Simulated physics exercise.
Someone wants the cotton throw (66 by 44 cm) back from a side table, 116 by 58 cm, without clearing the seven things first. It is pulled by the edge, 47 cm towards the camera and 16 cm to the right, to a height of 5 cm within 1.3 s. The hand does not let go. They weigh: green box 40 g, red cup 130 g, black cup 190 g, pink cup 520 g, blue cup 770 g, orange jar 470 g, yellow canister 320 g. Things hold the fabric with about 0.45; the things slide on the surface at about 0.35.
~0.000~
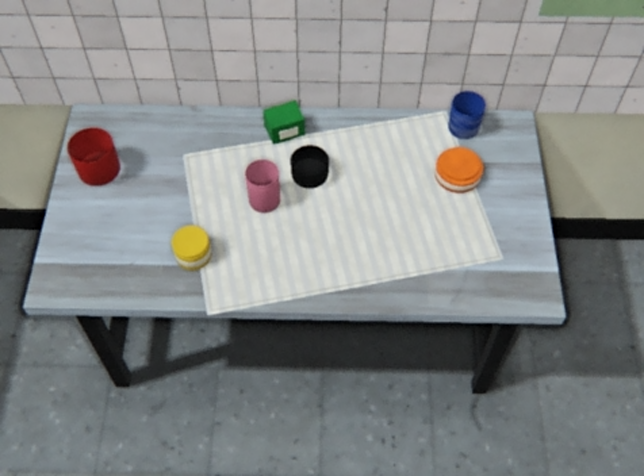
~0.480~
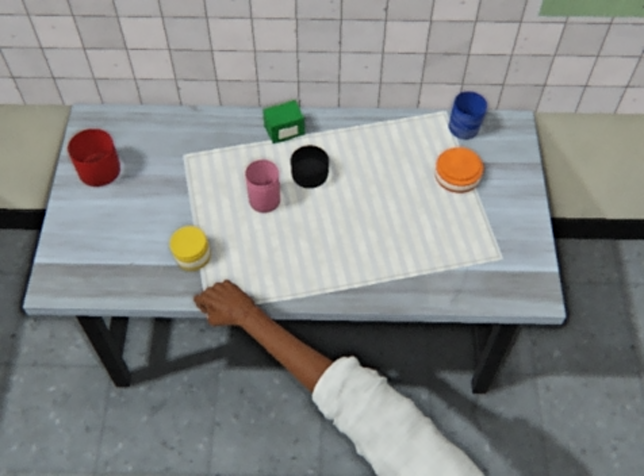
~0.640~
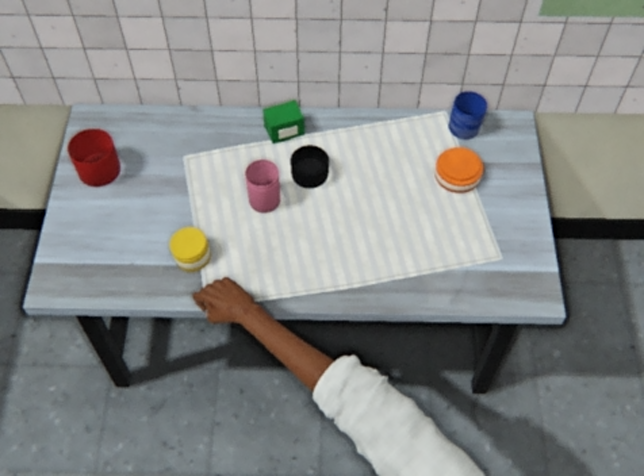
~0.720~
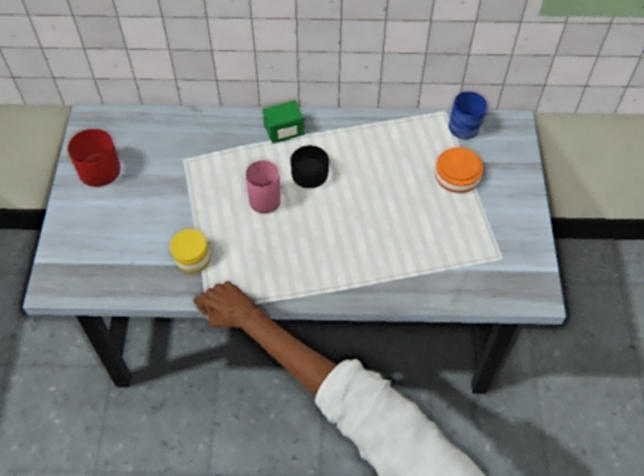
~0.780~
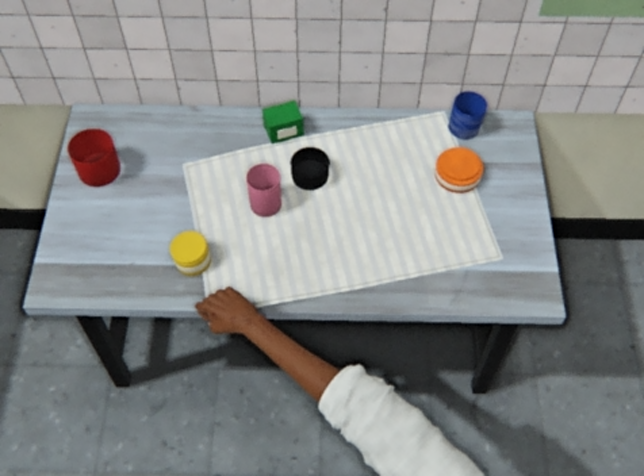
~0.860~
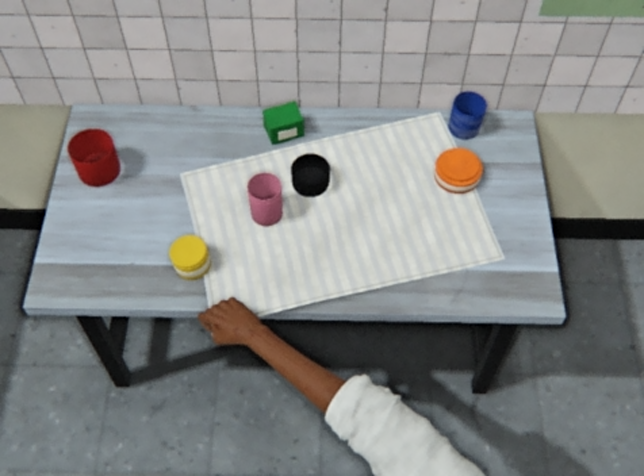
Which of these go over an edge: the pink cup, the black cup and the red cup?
Result: Pink cup drops off, black cup goes over the edge, red cup remains up there.
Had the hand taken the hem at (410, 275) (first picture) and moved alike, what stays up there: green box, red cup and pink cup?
In that case: Green box stays on, red cup stays up, pink cup falls off.
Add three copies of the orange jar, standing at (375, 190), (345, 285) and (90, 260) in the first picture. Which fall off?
In that order: Falls off, drops off, remains.
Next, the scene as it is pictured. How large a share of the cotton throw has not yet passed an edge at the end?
About 20 per cent.
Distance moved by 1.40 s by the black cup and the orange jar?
Black cup 25 cm, orange jar 15 cm.
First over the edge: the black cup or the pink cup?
The pink one.
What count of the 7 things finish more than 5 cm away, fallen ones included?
4 of them.
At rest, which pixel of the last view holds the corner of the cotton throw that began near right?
Near (459, 298).
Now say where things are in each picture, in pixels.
Pink cup (262, 173); black cup (310, 160); red cup (90, 145); cotton throw corners (208, 315) (183, 155) (503, 259), in the first frame.
Cotton throw corners (183, 155) (446, 112); grip (207, 311), in the second frame.
Cotton throw corners (183, 157) (446, 112); grip (206, 309), in the third frame.
Yellow canister (189, 244); cotton throw corners (183, 160) (445, 112); grip (207, 313), in the fourth frame.
Black cup (310, 162); yellow canister (189, 246); pink cup (263, 177); cotton throw corners (182, 165) (444, 112); grip (209, 319), in the fifth frame.
Pink cup (264, 186); black cup (310, 169); red cup (90, 146); cotton throw corners (180, 174) (440, 113) (505, 259); grip (212, 329), in the sixth frame.
After 1.1 s, 85 % of the cotton throw is still over the top; pink cup 15 cm off its start, black cup 13 cm off its start, yellow canister 9 cm off its start.
After 1.4 s, 60 % of the cotton throw is still over the top; pink cup 33 cm off its start, black cup 27 cm off its start, orange jar 16 cm off its start.
After 1.7 s, 30 % of the cotton throw is still over the top; pink cup over the edge, black cup 48 cm off its start at (285, 360), orange jar 27 cm off its start at (395, 243).
After 1.9 s, 20 % of the cotton throw is still over the top; black cup over the edge, pink cup over the edge, orange jar 35 cm off its start.
After 3.5 s, 20 % of the cotton throw is still over the top; black cup over the edge, pink cup over the edge, red cup 0 cm off its start at (90, 146), orange jar 36 cm off its start at (381, 273).
